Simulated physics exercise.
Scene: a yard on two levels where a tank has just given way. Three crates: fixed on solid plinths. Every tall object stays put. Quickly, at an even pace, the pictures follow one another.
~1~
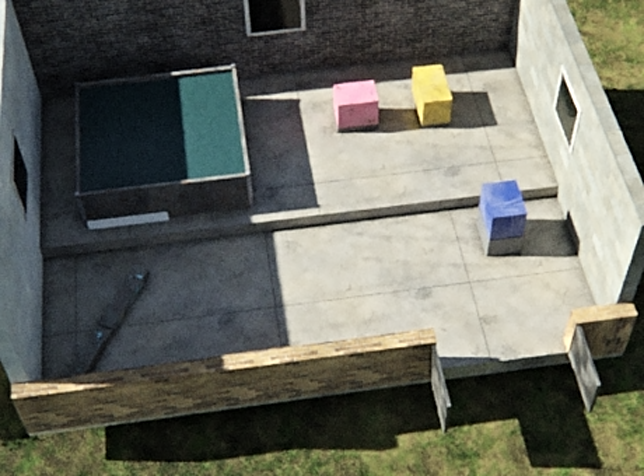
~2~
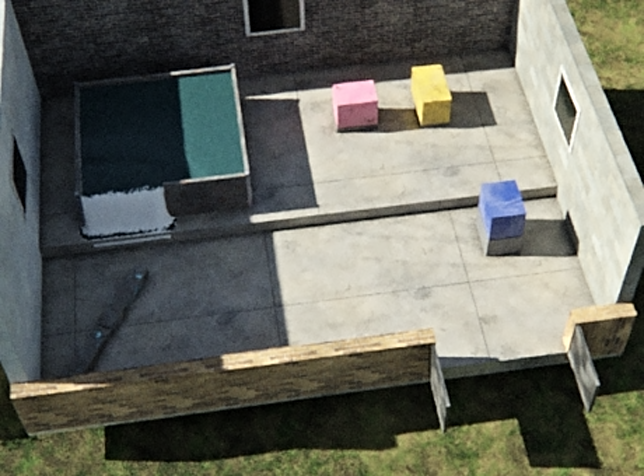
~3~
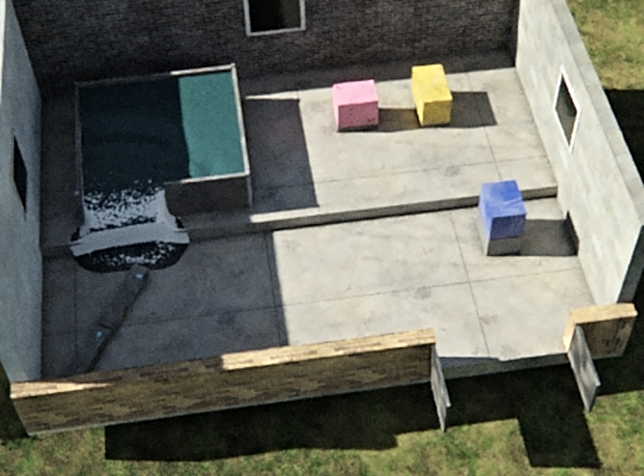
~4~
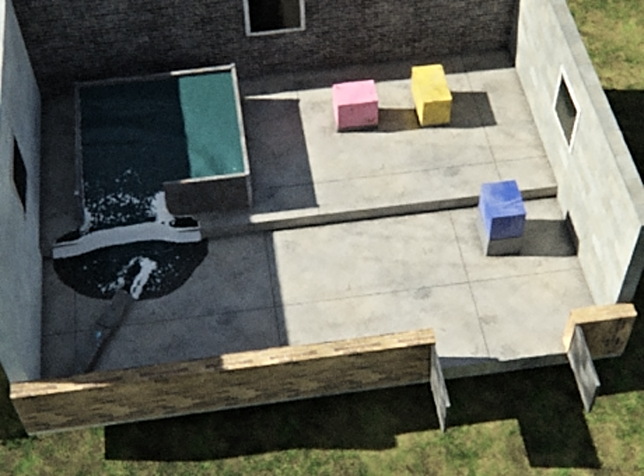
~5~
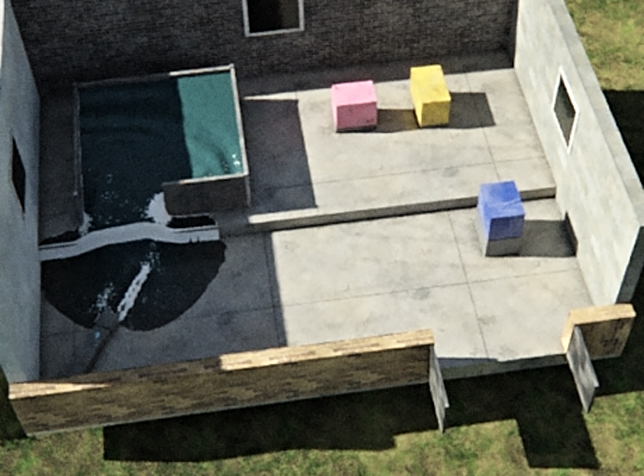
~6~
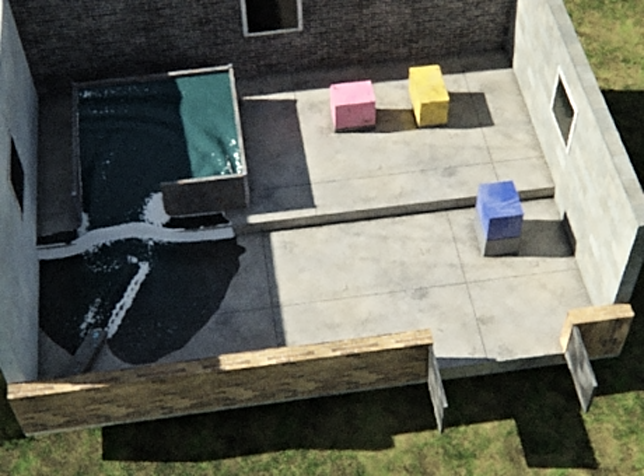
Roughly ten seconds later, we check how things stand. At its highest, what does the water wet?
In order: The pink crate will come through untouched, the blue crate will come through untouched, the yellow crate will come through untouched.
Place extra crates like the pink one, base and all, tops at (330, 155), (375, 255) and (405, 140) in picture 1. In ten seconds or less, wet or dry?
Outcome, in listed order: Is missed, is inundated, is missed.
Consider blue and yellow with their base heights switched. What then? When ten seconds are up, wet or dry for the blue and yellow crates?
Well, blue is inundated and yellow stays untouched then.
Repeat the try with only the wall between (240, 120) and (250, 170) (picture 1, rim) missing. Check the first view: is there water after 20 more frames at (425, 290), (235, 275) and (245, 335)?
Place one: Reached by the flood. Place two: Spared by the leak. Place three: Spared by the leak.
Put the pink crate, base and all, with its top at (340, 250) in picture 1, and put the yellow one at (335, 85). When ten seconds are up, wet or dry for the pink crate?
Outcome for the pink crate: It gets reached.
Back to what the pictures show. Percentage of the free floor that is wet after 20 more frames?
I'd say close to 40 per cent.
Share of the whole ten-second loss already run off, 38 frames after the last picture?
Close to 10 out of every hundred.
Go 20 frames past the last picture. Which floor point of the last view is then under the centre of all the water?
About (177, 247) in the last view.
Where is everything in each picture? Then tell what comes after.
The first picture shows still water in the tank at (160, 131).
In the second picture, the front is at (86, 233), out from the gap at (126, 208).
In the third picture, the front is at (86, 263), out from the gap at (127, 210).
In the fourth picture, the front is at (161, 292), out from the gap at (127, 211).
In the fifth picture, the front is at (162, 321), out from the gap at (126, 212).
In the sixth picture, the front is at (154, 356), out from the gap at (124, 212).
A moment on, water covers 20 % of the floor; the pink crate not reached, the blue crate not reached, the yellow crate not reached.
Next, water covers 25 % of the floor; the pink crate not reached, the blue crate not reached, the yellow crate not reached.
Then, water covers 40 % of the floor; the pink crate not reached, the blue crate not reached, the yellow crate not reached.
Later, water covers 55 % of the floor; the pink crate not reached, the blue crate water round its plinth, the yellow crate not reached.
In the end, water covers 55 % of the floor; the pink crate stayed above the water, the blue crate stayed above the water, the yellow crate stayed above the water.
